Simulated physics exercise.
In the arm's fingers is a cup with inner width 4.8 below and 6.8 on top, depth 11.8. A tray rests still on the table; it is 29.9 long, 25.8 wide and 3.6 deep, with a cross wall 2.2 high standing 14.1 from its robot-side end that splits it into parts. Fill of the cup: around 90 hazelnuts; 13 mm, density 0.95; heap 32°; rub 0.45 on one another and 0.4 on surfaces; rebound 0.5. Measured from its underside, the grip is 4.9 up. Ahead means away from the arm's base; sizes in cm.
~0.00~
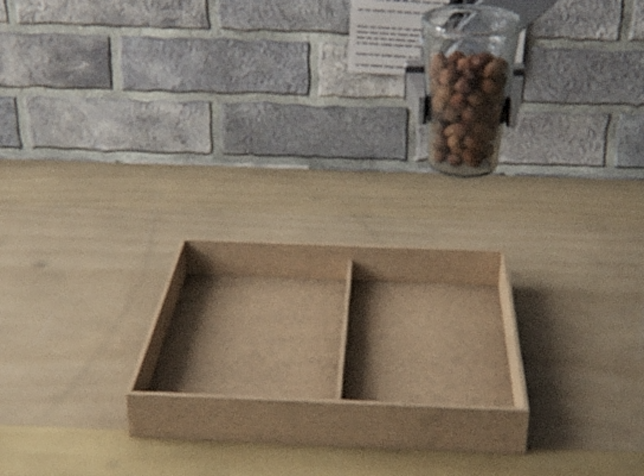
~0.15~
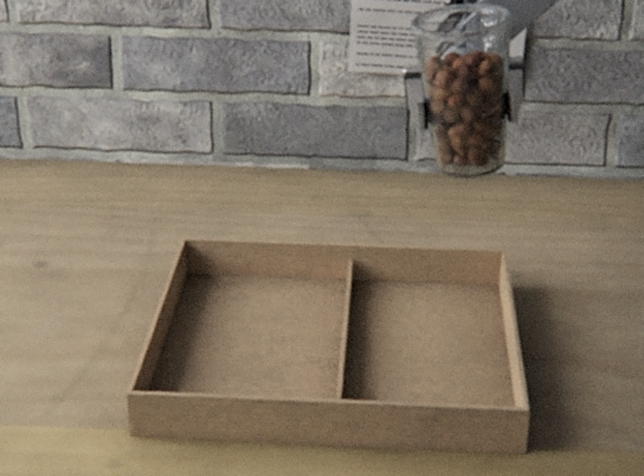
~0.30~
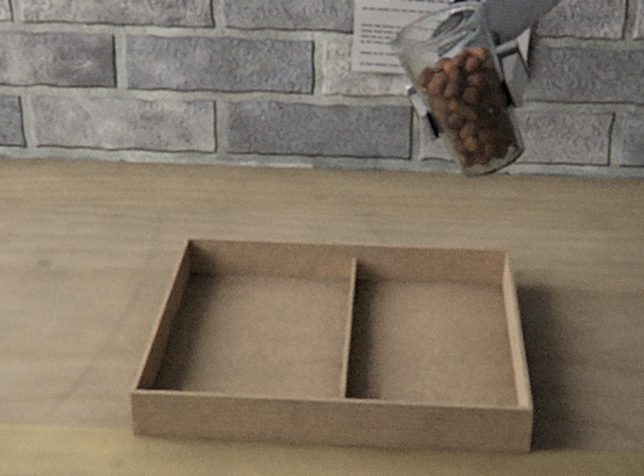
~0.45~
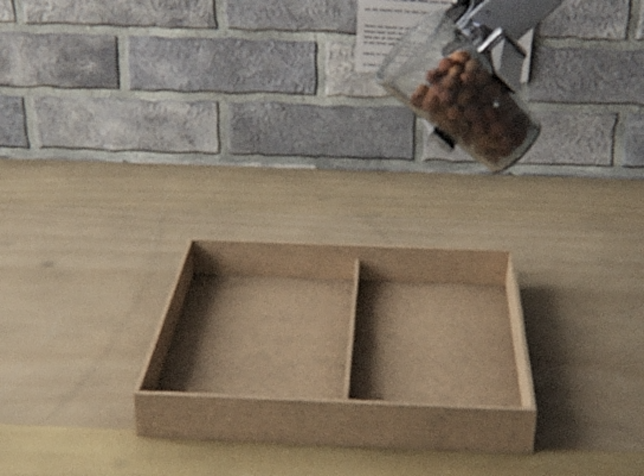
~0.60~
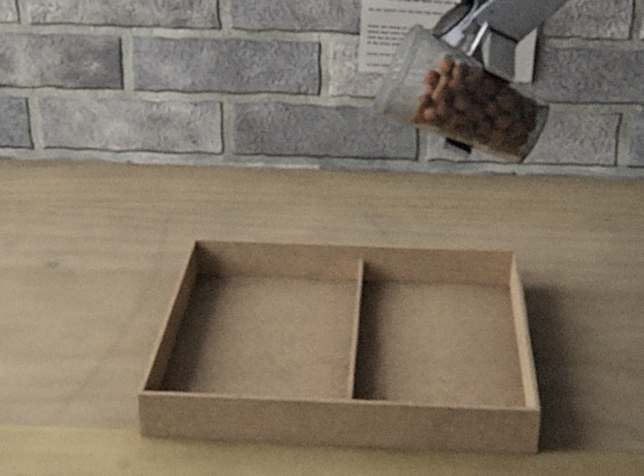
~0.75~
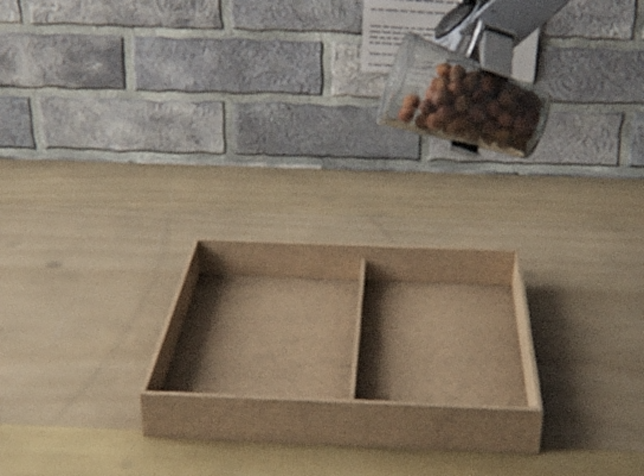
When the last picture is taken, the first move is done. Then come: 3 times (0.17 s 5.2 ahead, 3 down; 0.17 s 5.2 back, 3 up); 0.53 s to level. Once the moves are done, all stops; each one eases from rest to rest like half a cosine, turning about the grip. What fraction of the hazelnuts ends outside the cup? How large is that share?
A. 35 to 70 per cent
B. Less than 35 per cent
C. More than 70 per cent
Less than 35 per cent.
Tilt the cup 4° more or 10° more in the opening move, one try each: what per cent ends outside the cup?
I'd say close to 35 and 55 per cent, in that order.
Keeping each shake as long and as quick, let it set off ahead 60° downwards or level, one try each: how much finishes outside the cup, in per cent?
Near 5 and 50 percent respectively.
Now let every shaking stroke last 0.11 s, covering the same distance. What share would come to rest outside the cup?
I'd expect some 40 per cent.
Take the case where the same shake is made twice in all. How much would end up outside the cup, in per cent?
It would be near 15 per cent.
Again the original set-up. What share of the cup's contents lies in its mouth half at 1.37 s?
That share comes to roughly 55 percent.
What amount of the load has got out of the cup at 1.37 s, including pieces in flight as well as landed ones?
By then near 15 % is out.
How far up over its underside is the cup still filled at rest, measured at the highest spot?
Roughly 8.5 centimetres.
By 1.37 s, tilted 72° forward, highest piece 24 above the table; 80 in the cup, 8 in the far-side part, 3 in the robot-side part, 2 in flight or on a rim.
By 1.99 s, tilted 46° forward, highest piece 26 above the table; 73 in the cup, 13 in the far-side part, 7 in the robot-side part.
By 2.50 s, level, highest piece 27 above the table; 73 in the cup, 12 in the far-side part, 8 in the robot-side part.
By 3.55 s, level, highest piece 27 above the table; 73 in the cup, 12 in the far-side part, 8 in the robot-side part.
Final count, 73 in the cup, 12 in the far-side part, 8 in the robot-side part. That is 22 % outside the cup.
